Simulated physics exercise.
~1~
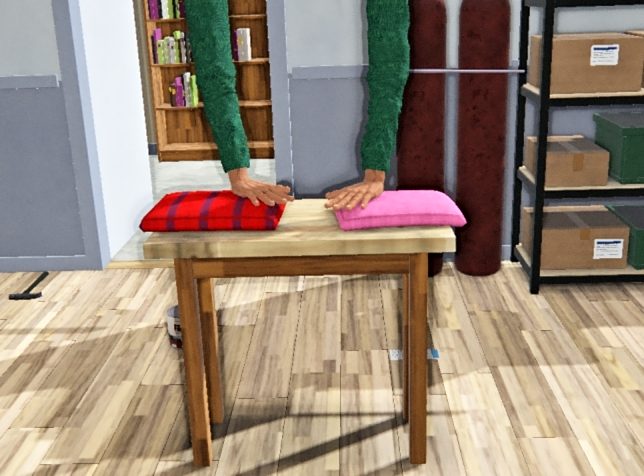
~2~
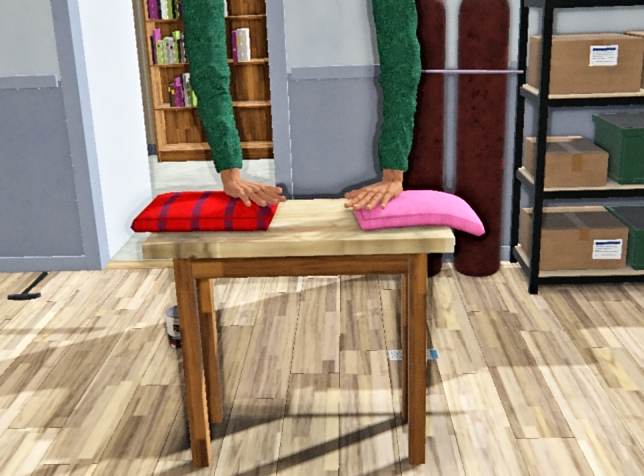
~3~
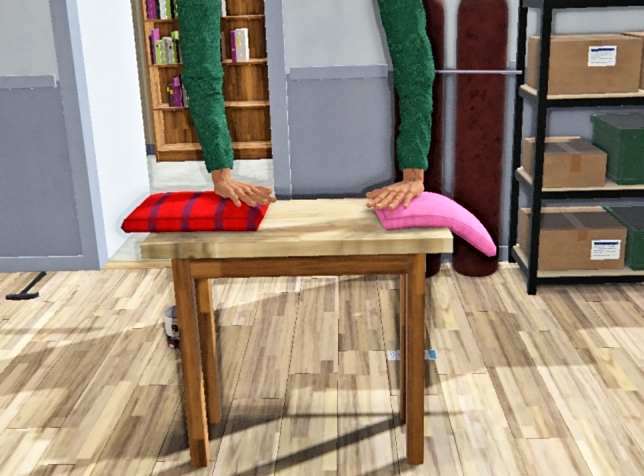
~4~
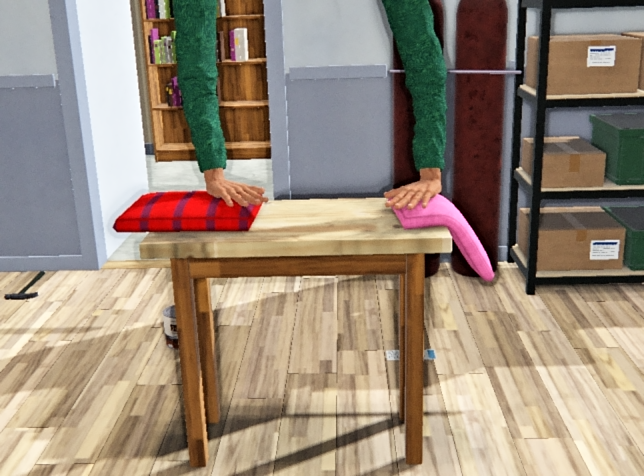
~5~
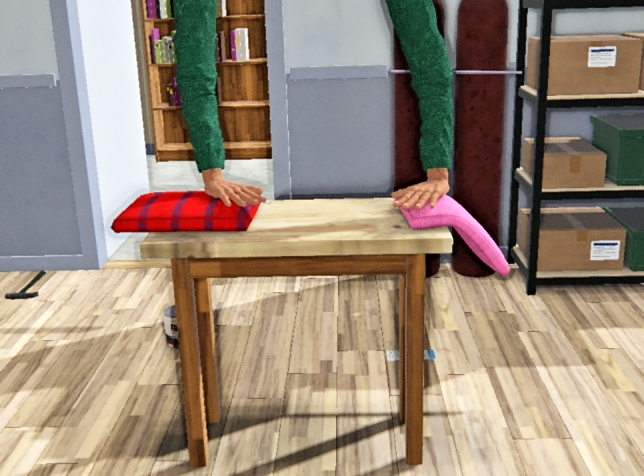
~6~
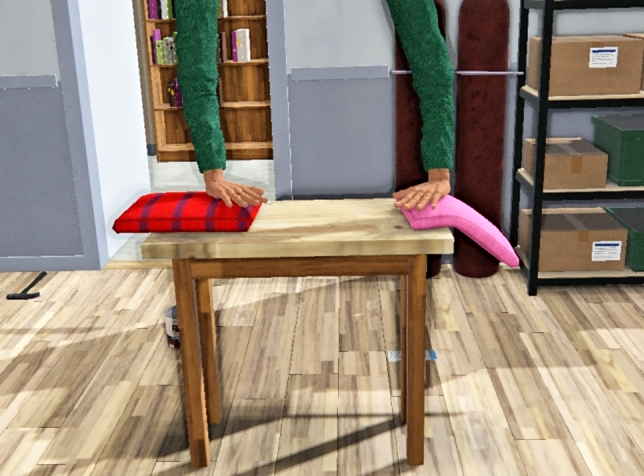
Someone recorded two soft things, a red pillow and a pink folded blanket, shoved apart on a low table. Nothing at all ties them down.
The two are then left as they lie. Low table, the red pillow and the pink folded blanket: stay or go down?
Red pillow stays; pink folded blanket goes down.
Then, 0.42 s after the last picture, pillow lying still; folded blanket falling near (453, 278).
Then, 0.70 s after the last picture, pillow lying still; folded blanket on the floor near (455, 435).
At rest, pillow lying still; folded blanket on the floor near (456, 439). The red pillow stays up there and the pink folded blanket tips over and falls.
